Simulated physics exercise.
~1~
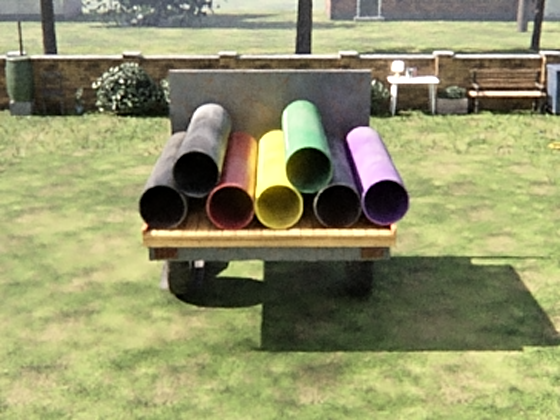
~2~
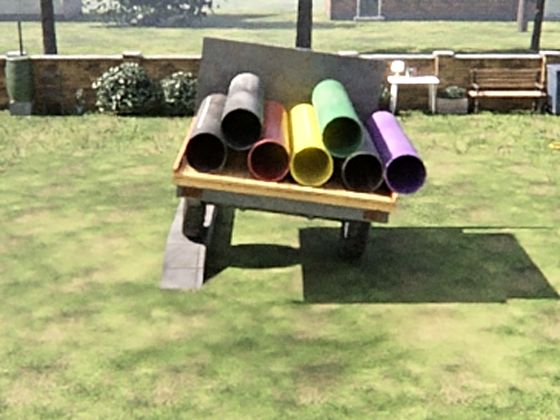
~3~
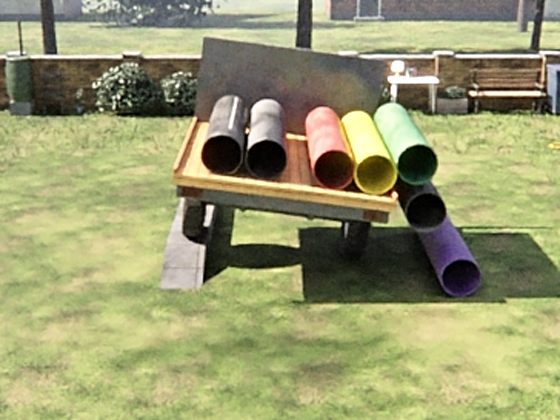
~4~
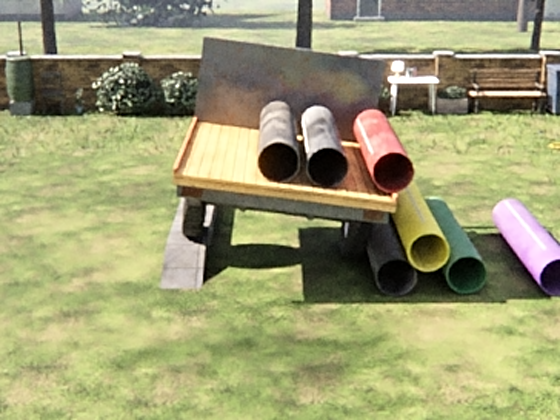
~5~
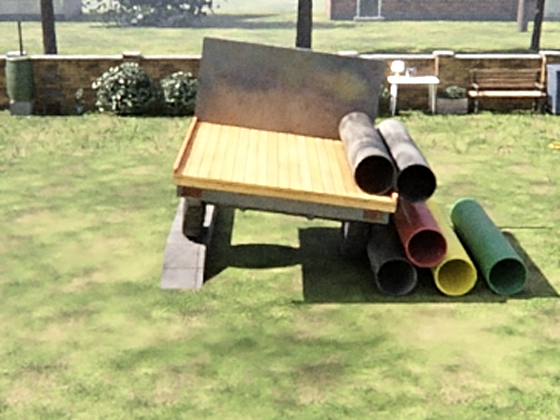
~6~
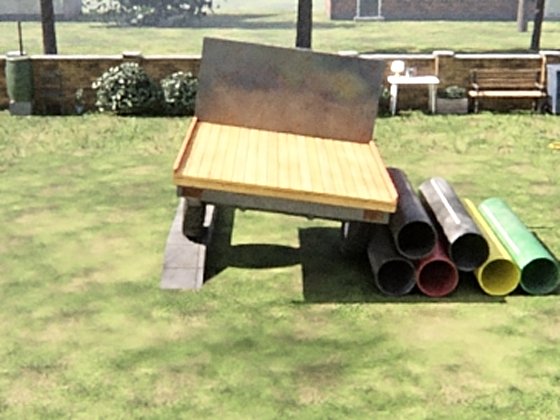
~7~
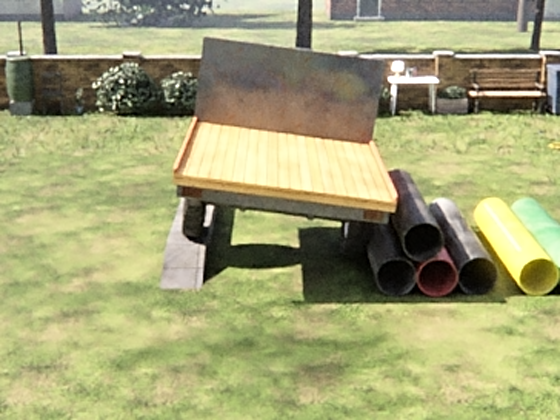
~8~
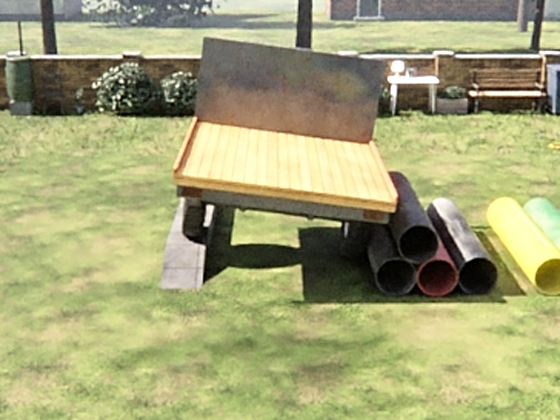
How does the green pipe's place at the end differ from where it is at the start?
At the start the green pipe rests on top of other pipes on the trailer. By the end it lies on the grass well to the right of the trailer, at the edge of the view beyond the yellow pipe.
